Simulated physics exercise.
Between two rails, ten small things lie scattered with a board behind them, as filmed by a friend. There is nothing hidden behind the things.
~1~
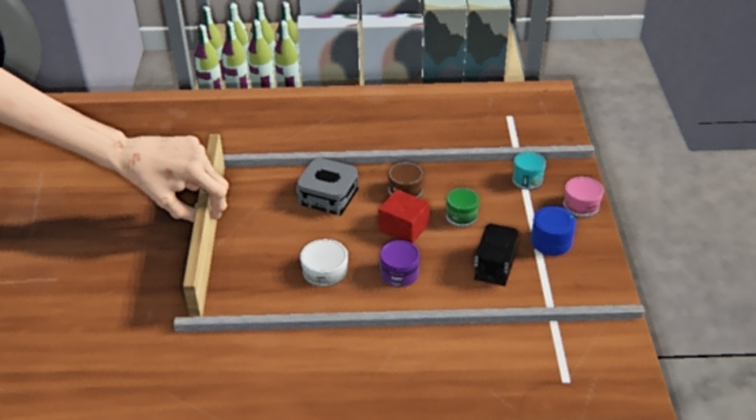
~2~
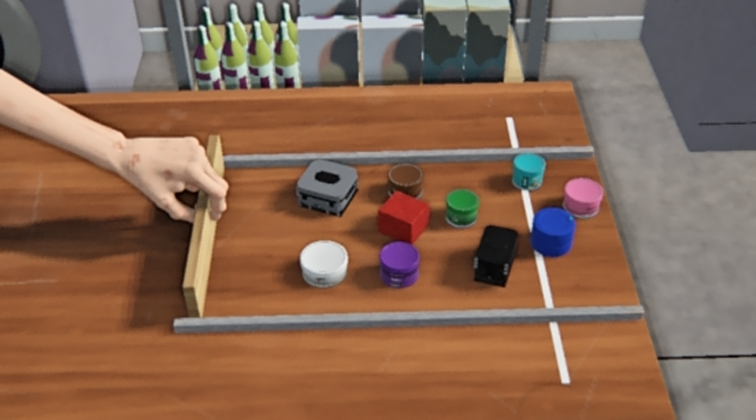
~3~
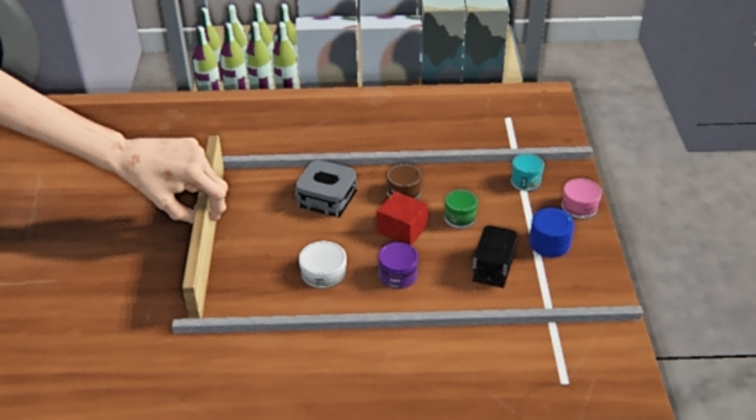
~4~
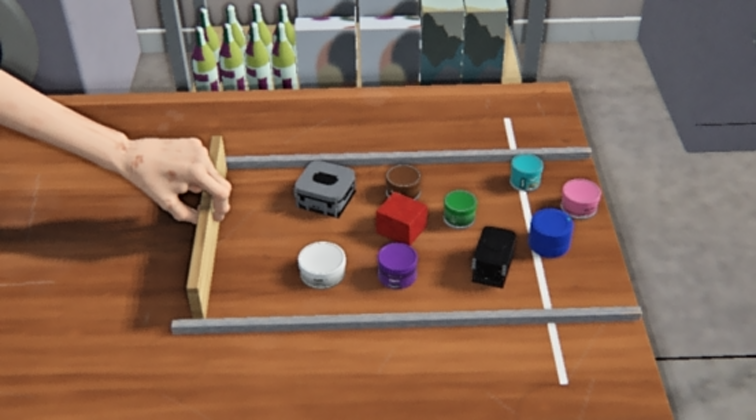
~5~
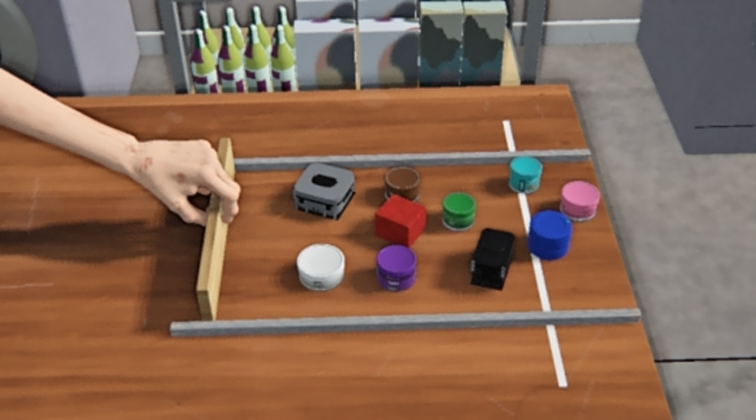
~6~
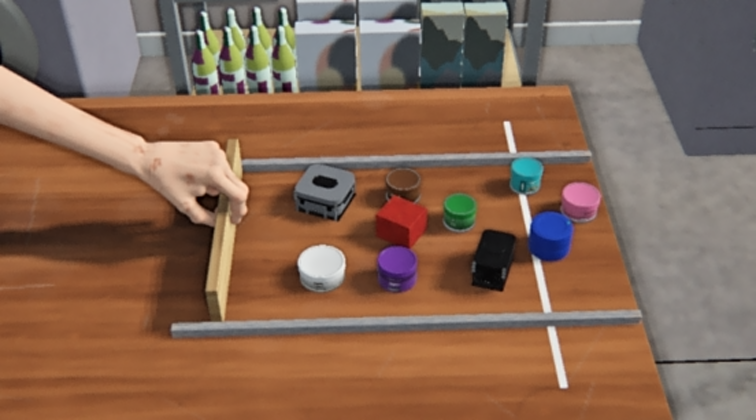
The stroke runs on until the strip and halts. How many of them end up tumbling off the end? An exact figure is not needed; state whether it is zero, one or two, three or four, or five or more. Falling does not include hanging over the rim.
Just one or two tumble.
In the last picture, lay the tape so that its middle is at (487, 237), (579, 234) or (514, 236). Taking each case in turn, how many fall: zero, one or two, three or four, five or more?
Taking the three places in turn, it would be none; more than four; not one.
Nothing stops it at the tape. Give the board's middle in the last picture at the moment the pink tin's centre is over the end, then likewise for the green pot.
The middle is at (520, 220) when it's the pink tin, and at (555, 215) when it's the green pot.
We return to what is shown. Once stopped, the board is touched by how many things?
The answer is 4.
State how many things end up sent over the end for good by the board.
Taken together, the number is 2.
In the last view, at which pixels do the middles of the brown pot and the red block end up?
First object: (587, 182); second object: (548, 210).
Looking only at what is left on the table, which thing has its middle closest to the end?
The blue lid.
Soon after, none off yet; pink tin at rest near (580, 203); blue lid at rest near (550, 237); turquoise pot at rest near (526, 177).
After that, none off yet; pink tin at rest near (580, 203); blue lid at rest near (550, 237); turquoise pot moving near (531, 176).
In the end, the number that fall off is one or two; gone, turquoise pot and pink tin.
